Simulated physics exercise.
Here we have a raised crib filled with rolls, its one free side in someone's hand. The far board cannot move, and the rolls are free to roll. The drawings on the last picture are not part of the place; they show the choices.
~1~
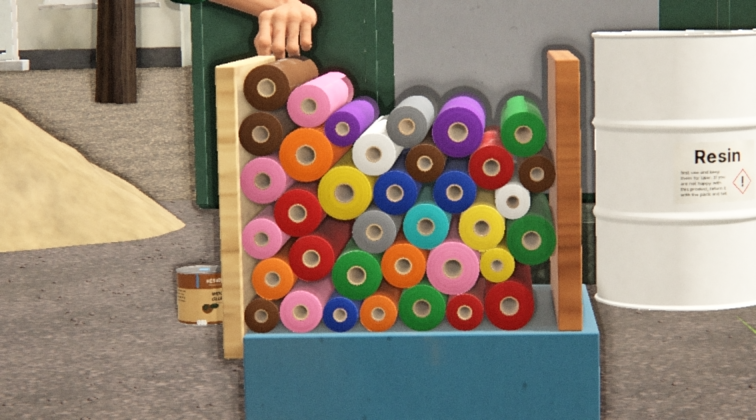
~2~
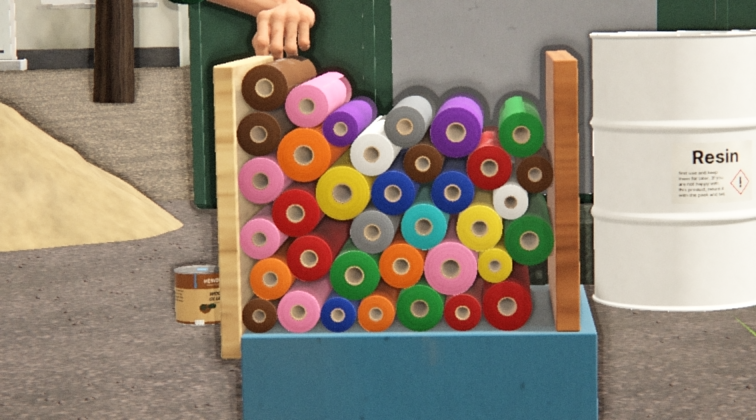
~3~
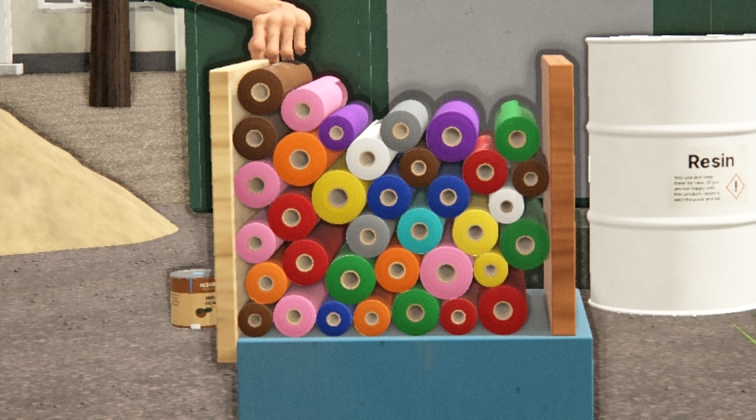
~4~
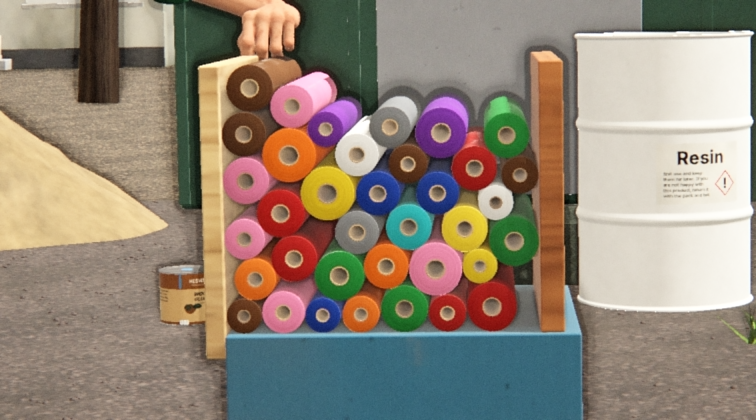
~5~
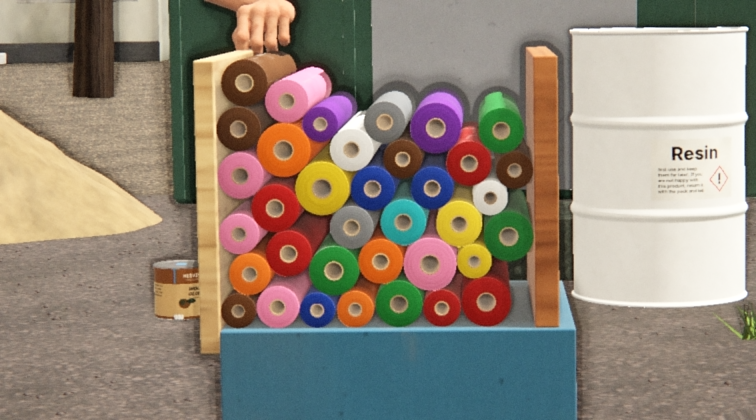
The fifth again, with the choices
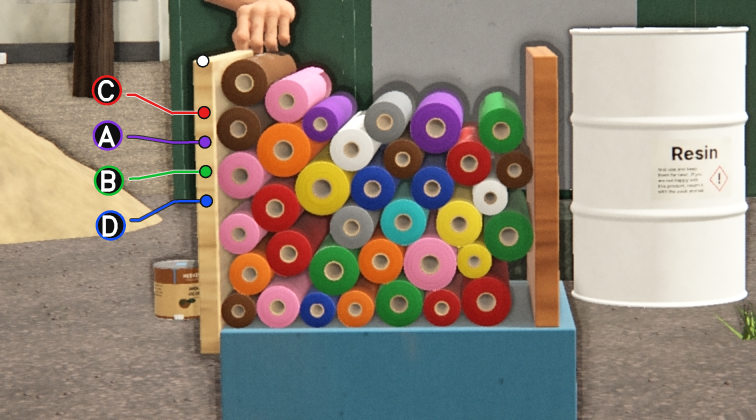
Colourful rolls sitting stacked between wooden boards on a blue base, a hand resting on the left board as the view shifts slightly.
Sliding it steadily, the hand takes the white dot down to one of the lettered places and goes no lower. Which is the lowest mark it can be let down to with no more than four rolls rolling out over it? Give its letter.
The last mark within the limit is D.
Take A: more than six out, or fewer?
It loses fewer than six.
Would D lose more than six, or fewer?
Fewer than six.
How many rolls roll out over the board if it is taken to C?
The count is none.
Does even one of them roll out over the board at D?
Yes.
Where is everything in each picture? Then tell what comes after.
In the first picture, a blue roll (395, 193); a brown roll (261, 134); a brown roll (537, 174).
In the second picture, a brown roll (535, 175); a green roll (521, 135).
In the third picture, side board (249, 198).
In the fourth picture, a red roll (447, 313); an orange roll (387, 267).
In the fifth picture, a yellow roll (474, 261); a blue roll (373, 188); a brown roll (238, 129).
On the marked copy, A at (205, 142); B at (206, 171); C at (204, 112); D at (207, 201); the white dot at (203, 61).
Taking D. A third of the way, top of the board (215, 126).
Two thirds of the way, top of the board (217, 198).
When it is over, top of the board (217, 200), two out over the board.
As for the rest, A none out over the board; B two out over the board; C none out over the board.
